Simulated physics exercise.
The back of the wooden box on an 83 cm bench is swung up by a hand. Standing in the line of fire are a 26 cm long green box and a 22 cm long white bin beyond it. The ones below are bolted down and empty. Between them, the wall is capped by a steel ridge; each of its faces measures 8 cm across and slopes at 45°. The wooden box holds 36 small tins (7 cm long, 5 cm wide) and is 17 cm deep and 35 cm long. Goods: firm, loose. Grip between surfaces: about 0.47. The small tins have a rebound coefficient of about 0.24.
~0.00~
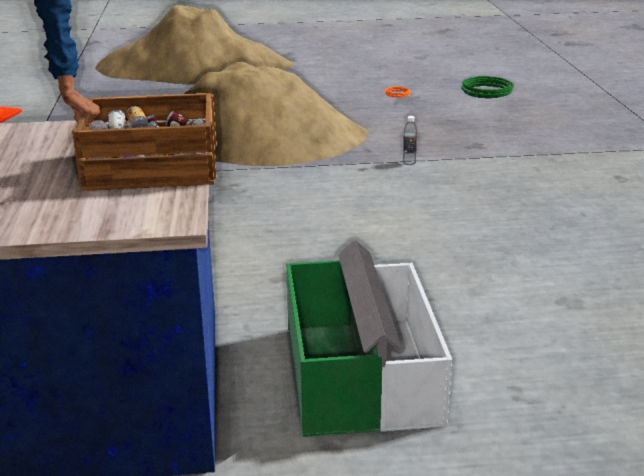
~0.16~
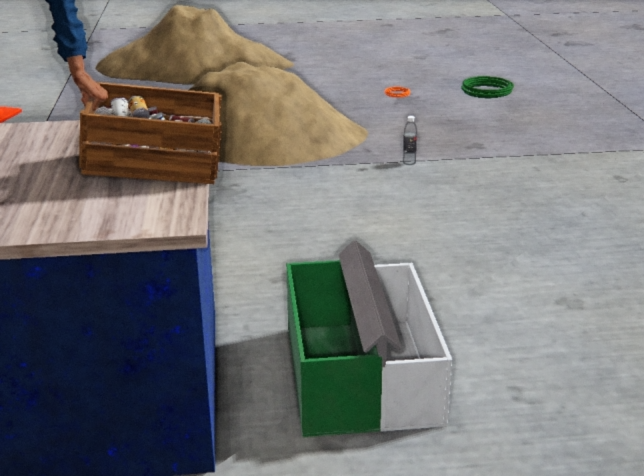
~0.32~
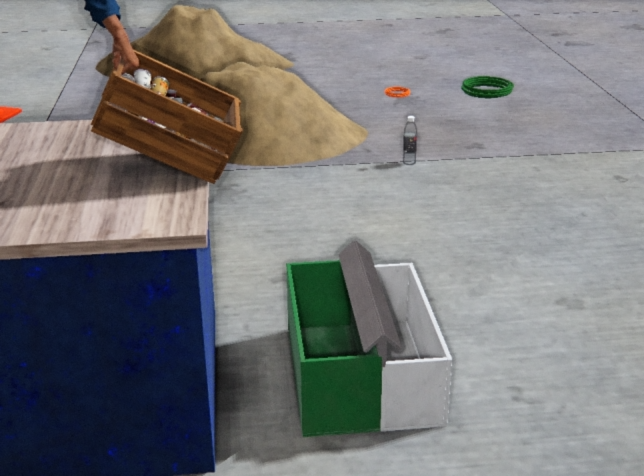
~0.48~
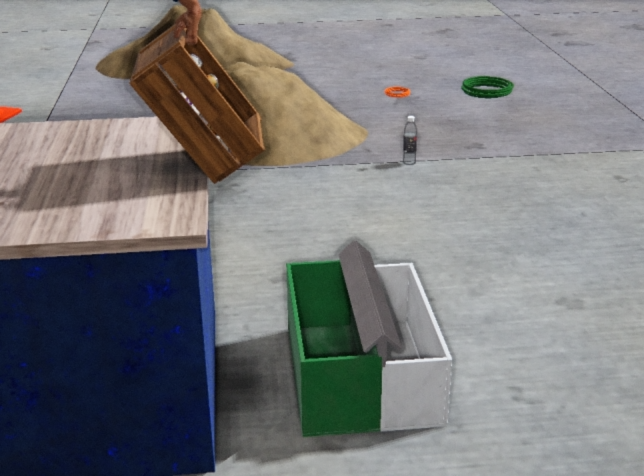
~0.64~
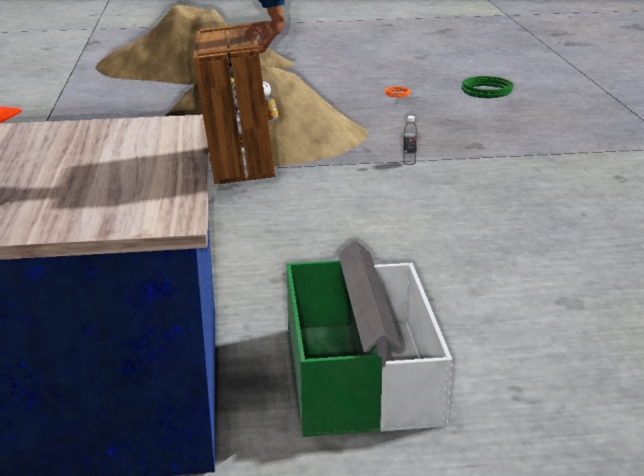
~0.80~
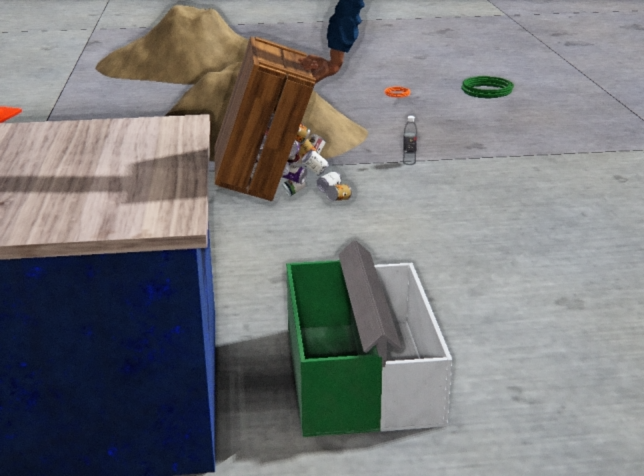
On a wood-topped bench, a hand swings a wooden box over rightward, and small items tumble out.
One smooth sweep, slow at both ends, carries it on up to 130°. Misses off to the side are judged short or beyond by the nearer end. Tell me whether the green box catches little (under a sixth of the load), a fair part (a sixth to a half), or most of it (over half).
It catches most of it.
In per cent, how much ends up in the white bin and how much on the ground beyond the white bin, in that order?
Estimate: 10 % then 10 %.
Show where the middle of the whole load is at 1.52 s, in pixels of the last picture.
Somewhere near (342, 367) in pixels.
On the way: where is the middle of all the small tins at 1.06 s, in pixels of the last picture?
(327, 270).
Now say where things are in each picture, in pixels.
In the first picture (places track the rim corner closest to us here), wooden box (79, 131); green box (305, 360); tipped 0°; all still inside.
In the second picture, wooden box (87, 114); tipped 8°.
In the third picture, wooden box (120, 77); tipped 28°.
In the fourth picture, wooden box (184, 48); tipped 56°.
In the fifth picture, wooden box (259, 54); tipped 85°.
In the sixth picture, wooden box (314, 87); green box (305, 360); tipped 110°; 10 out, the lowest tin at (339, 193).
After 0.92 s, tilt 124°; 15 still in the wooden box and 21 in the air.
After 1.06 s, tilt 130°; 5 still in the wooden box, 4 in the green box, 2 in the white bin and 25 in the air.
After 1.26 s, tilt 130°; 22 in the green box, 4 in the white bin, 2 on the ground beyond the white bin and 8 in the air.
Final count (at 1.52 s), 28 in the green box, 4 in the white bin and 4 on the ground beyond the white bin. Asked share, 28 of 36, 78 per cent.
